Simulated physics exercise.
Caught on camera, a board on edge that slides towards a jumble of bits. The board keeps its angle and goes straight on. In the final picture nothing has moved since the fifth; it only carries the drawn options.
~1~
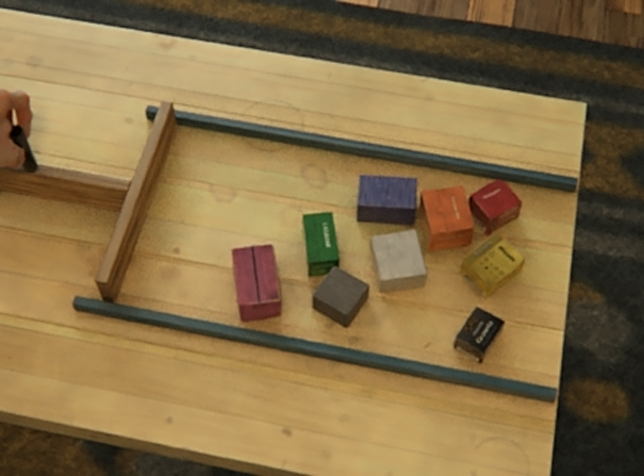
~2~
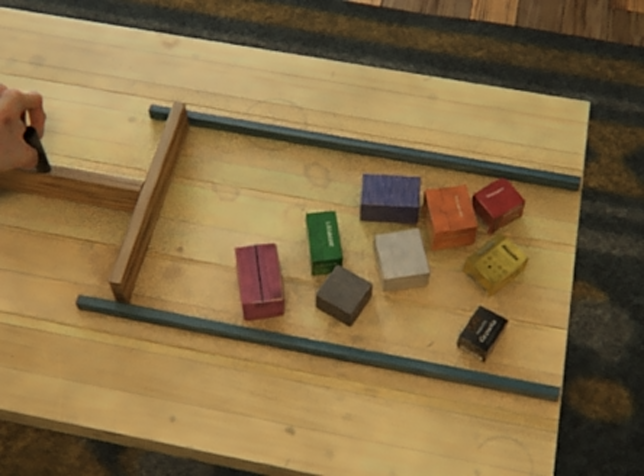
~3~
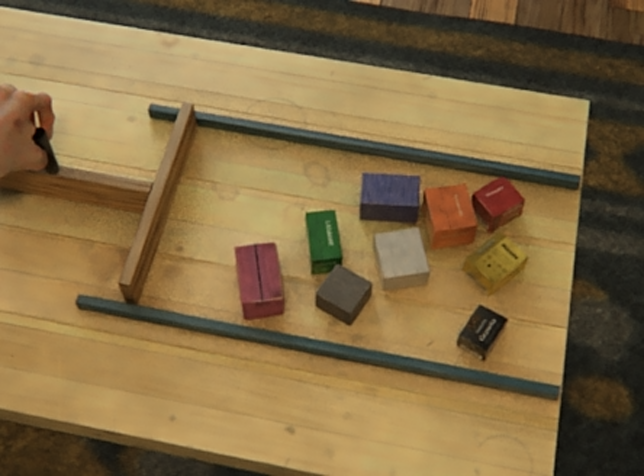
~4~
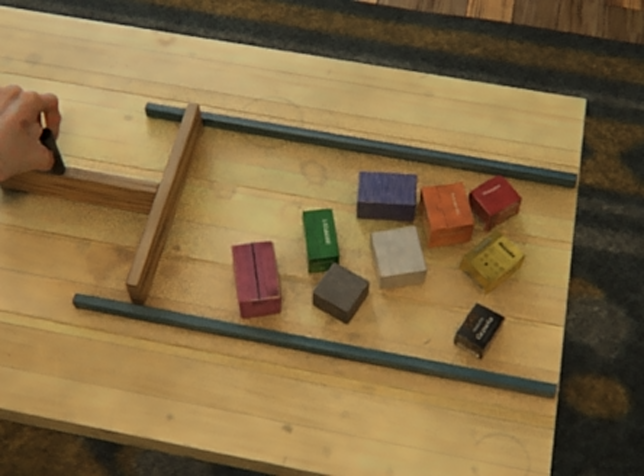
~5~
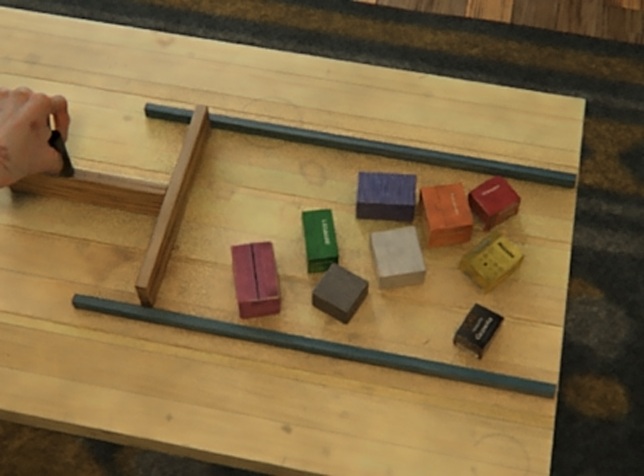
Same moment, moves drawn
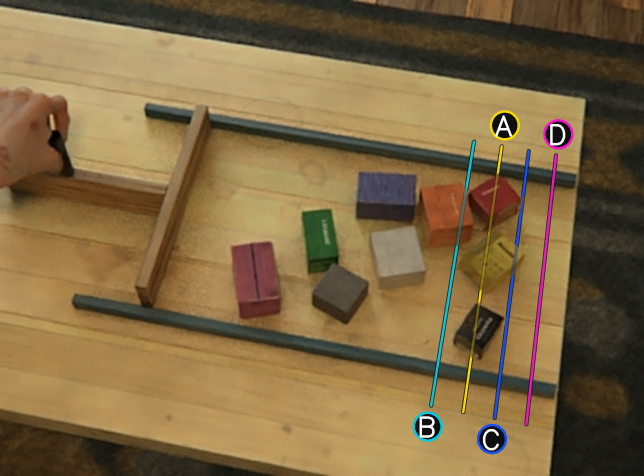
A hand at the left slowly pushed a wooden board a short way to the right between two dark rails, while the colourful blocks and packets scattered ahead of it stayed still, untouched.
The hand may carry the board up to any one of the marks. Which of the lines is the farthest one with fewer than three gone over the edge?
B is the last line within the limit.
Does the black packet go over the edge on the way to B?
No.
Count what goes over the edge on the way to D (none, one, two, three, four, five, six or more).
Six or more.
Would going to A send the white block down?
No.
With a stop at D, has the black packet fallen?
Yes.
On the marked copy, A at (484, 269); B at (454, 264); C at (513, 274); D at (542, 279).
Following B. Soon after the start, board (271, 208); pink box (284, 287); yellow packet (491, 262).
Later, board (373, 226); yellow packet (514, 256); red packet (512, 196).
In the end, board (453, 240); yellow packet over the edge; red packet over the edge; two fallen.
As for the rest, A drops four; C drops six; D drops seven.
